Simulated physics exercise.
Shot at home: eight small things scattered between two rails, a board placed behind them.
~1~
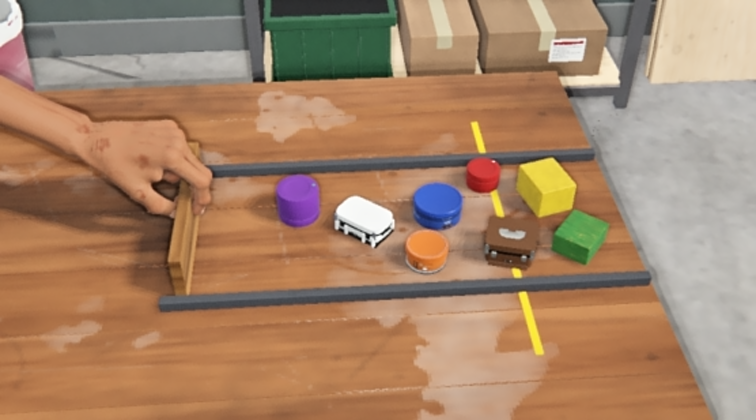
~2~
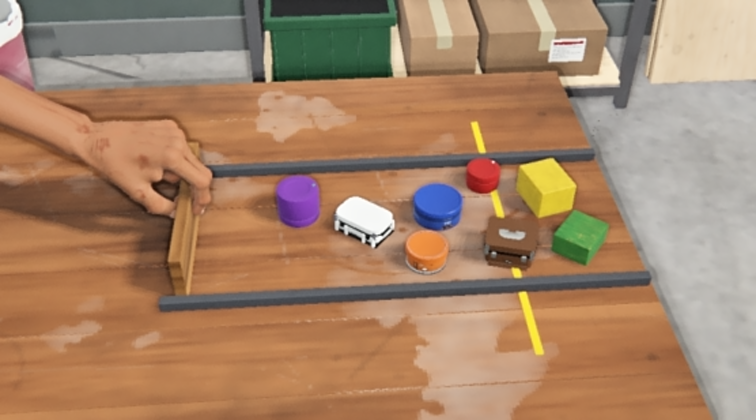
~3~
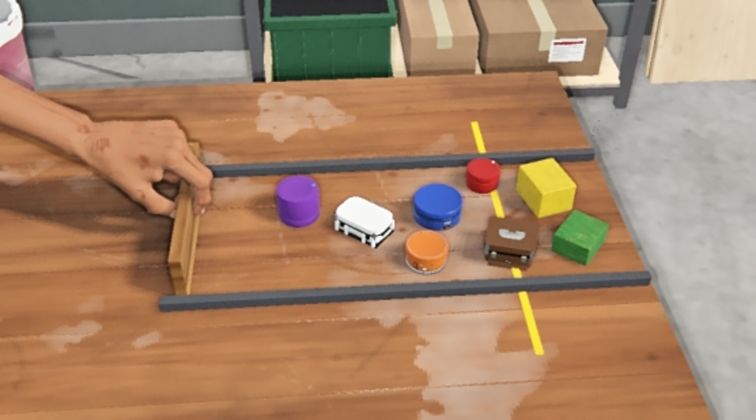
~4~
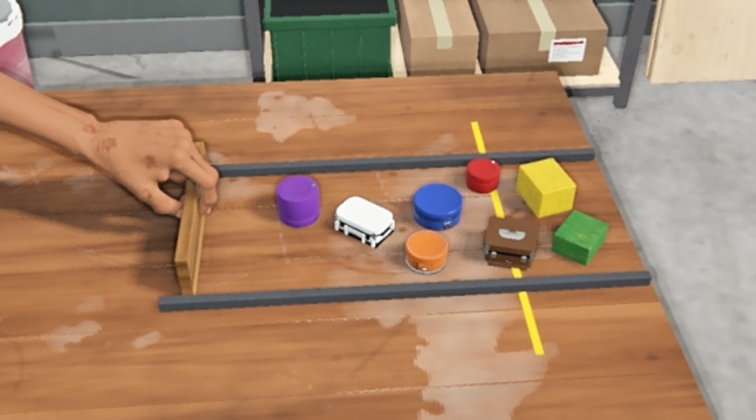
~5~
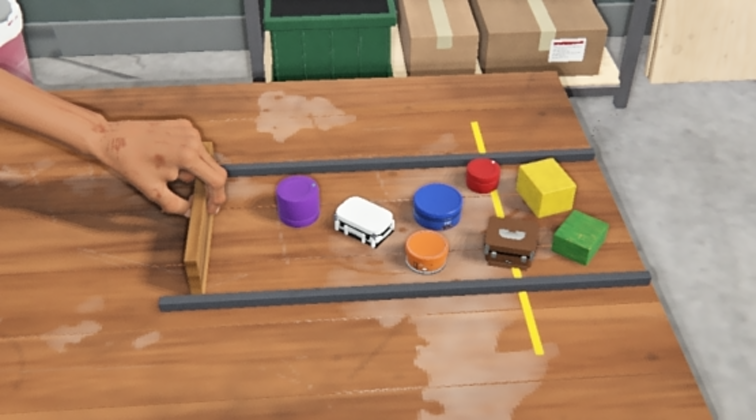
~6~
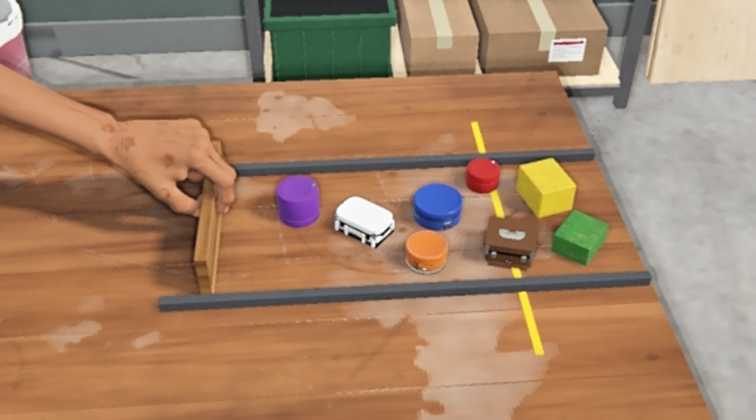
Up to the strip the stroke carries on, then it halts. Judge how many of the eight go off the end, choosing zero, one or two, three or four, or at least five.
The count that falls off is none.
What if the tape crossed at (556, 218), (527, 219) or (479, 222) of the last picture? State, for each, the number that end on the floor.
First 1, then 1, then 0.
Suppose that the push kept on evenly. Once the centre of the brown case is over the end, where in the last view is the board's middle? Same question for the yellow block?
The middle is at (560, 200) when it's the brown case, and at (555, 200) when it's the yellow block.
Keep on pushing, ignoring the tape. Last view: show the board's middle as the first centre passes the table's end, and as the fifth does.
Near (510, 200) first, near (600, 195) second.
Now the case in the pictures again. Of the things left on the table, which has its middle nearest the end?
Result - the green block.
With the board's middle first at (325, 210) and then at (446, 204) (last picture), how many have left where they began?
The count is 2 at the first point and 5 at the second.
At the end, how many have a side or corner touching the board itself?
4.
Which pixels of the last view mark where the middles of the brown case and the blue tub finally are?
Brown case at (572, 240), blue tub at (558, 210).
Early on, none off yet; green block at rest near (580, 237); yellow block at rest near (545, 188); brown case at rest near (511, 244).
Finally, the number that fall off is zero.
